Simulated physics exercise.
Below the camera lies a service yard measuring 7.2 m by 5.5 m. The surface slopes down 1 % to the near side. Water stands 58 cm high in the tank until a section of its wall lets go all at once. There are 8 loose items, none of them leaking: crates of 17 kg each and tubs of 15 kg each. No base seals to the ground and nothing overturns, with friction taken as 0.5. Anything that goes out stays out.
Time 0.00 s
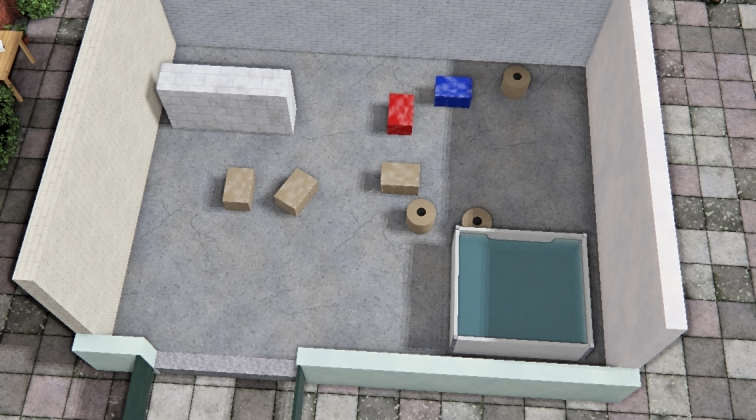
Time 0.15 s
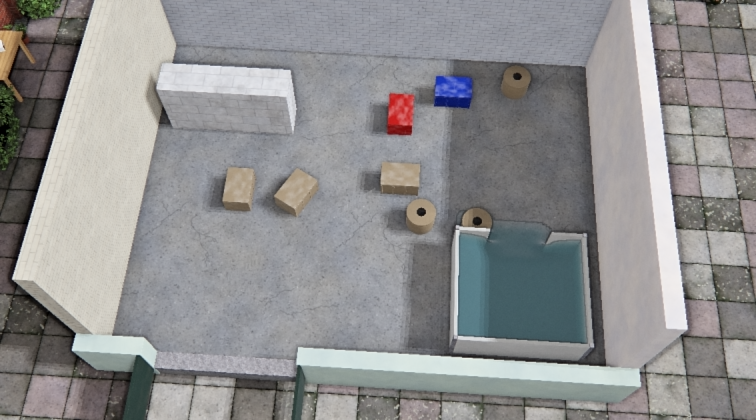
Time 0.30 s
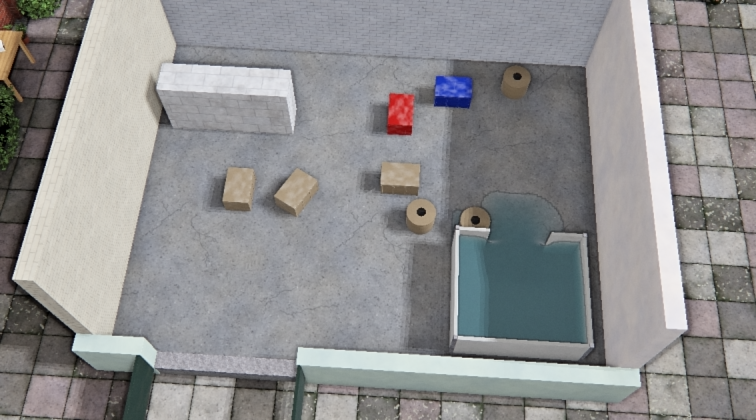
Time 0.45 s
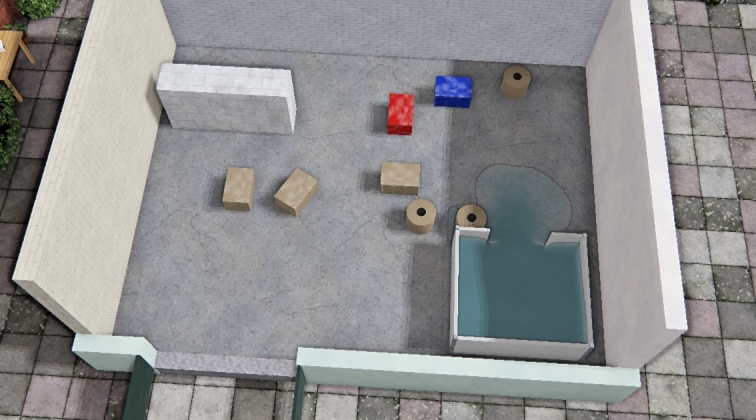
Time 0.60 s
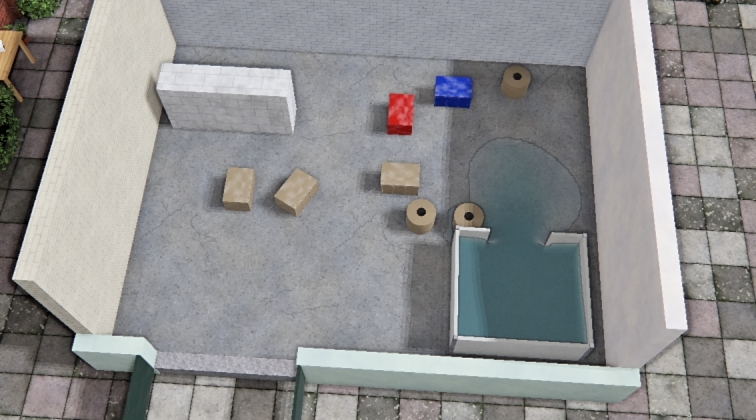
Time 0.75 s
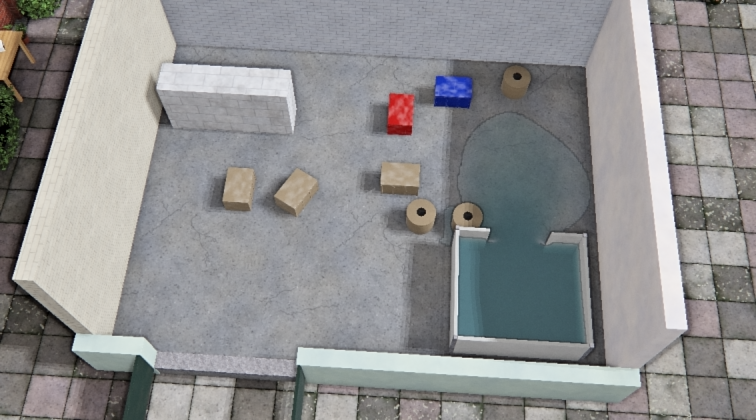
Water pouring through a gap in a white-walled tank and spreading across a walled yard, nudging one tub slightly left.
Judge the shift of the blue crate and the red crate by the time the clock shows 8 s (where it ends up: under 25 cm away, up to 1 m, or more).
The blue crate? It ends well clear of its start. The red crate? It ends well clear of its start.
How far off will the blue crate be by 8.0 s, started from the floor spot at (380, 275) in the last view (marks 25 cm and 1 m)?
By that time it keeps its spot.
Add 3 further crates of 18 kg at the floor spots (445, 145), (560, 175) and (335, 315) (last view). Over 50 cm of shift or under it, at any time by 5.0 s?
Well, in that order it's higher, higher and lower.
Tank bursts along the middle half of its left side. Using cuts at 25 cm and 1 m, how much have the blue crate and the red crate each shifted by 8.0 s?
The blue crate would remain almost still and the red crate would remain almost still.
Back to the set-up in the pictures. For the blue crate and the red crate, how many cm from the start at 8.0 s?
The first is around 350 cm away, the second around 200 cm.
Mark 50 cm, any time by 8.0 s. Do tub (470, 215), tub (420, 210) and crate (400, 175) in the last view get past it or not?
Within, within, within.
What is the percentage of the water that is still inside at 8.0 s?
Somewhere near 100 percent, give or take.
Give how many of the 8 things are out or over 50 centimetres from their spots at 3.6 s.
2.
After 1.6 s the blue crate is near (451, 74), 0.3 m from its start, aground; the red crate is near (401, 109), 0.0 m from its start, aground; 0 of 8 are out; 0 afloat.
After 3.6 s the blue crate is near (339, 71), 1.9 m from its start, aground; the red crate is near (391, 106), 0.2 m from its start, aground; 0 of 8 are out; 1 afloat.
After 5.6 s the blue crate is near (280, 78), 2.9 m from its start, aground; the red crate is near (317, 140), 1.5 m from its start, aground; 0 of 8 are out; 0 afloat.
After 8.0 s the blue crate is near (258, 67), 3.3 m from its start, aground; the red crate is near (289, 169), 2.1 m from its start, aground; 0 of 8 are out; 0 afloat.
